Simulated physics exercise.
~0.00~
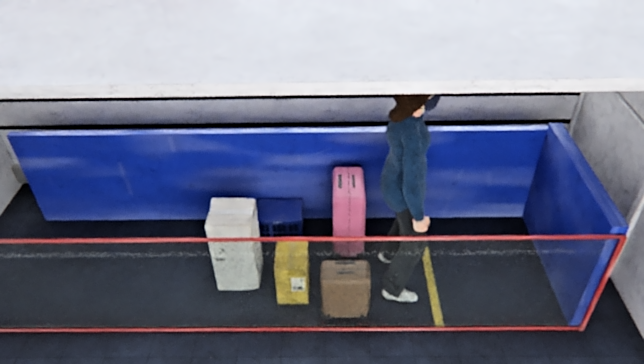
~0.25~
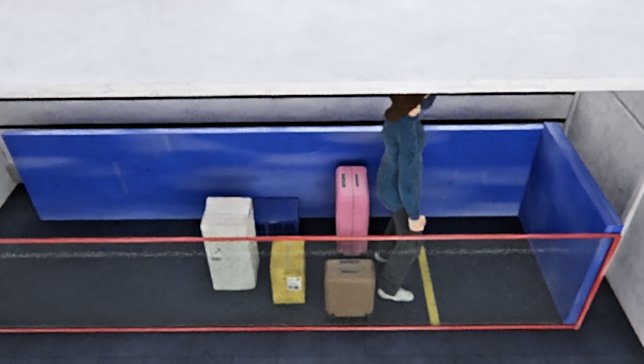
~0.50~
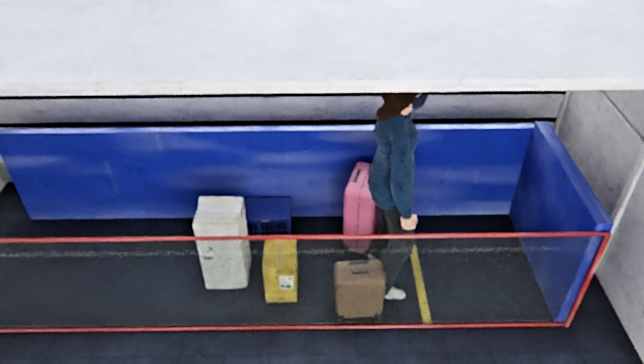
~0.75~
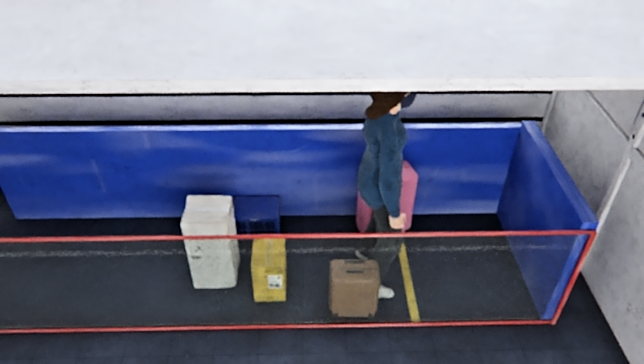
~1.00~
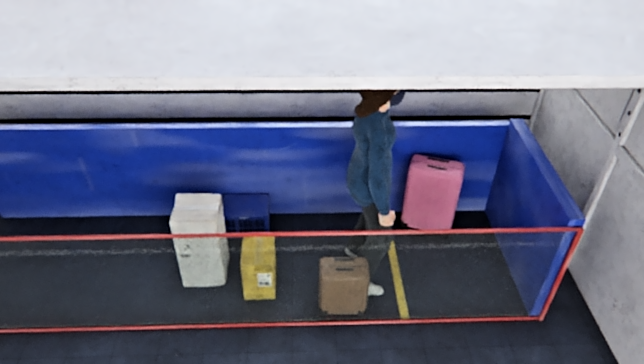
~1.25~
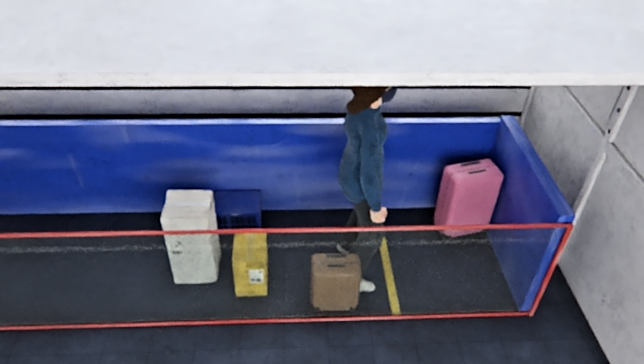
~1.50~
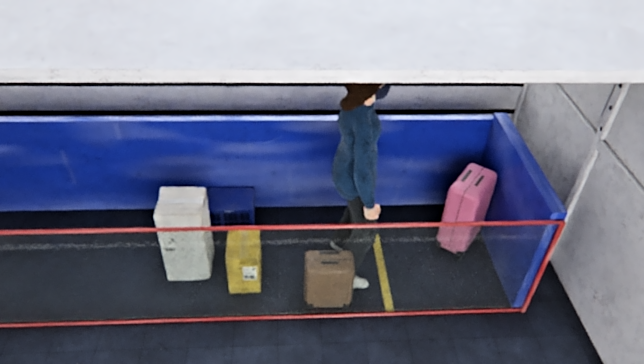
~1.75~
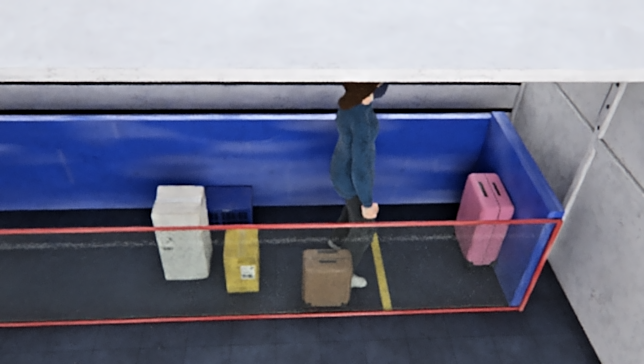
In a luggage bay with blue walls and a dark floor, a person in a dark teal top stands beside a yellow line, near a white bag, a blue crate, a yellow pack, a brown case and a pink case. The pink case slides right behind the person, while the small brown case shifts slightly toward the line. The pink case emerges on the far side and continues toward the right wall, turning as it goes. The person, pack, crate and white bag stay put. Finally, the pink case stands beyond the line near the end wall, while the brown one remains short of it.
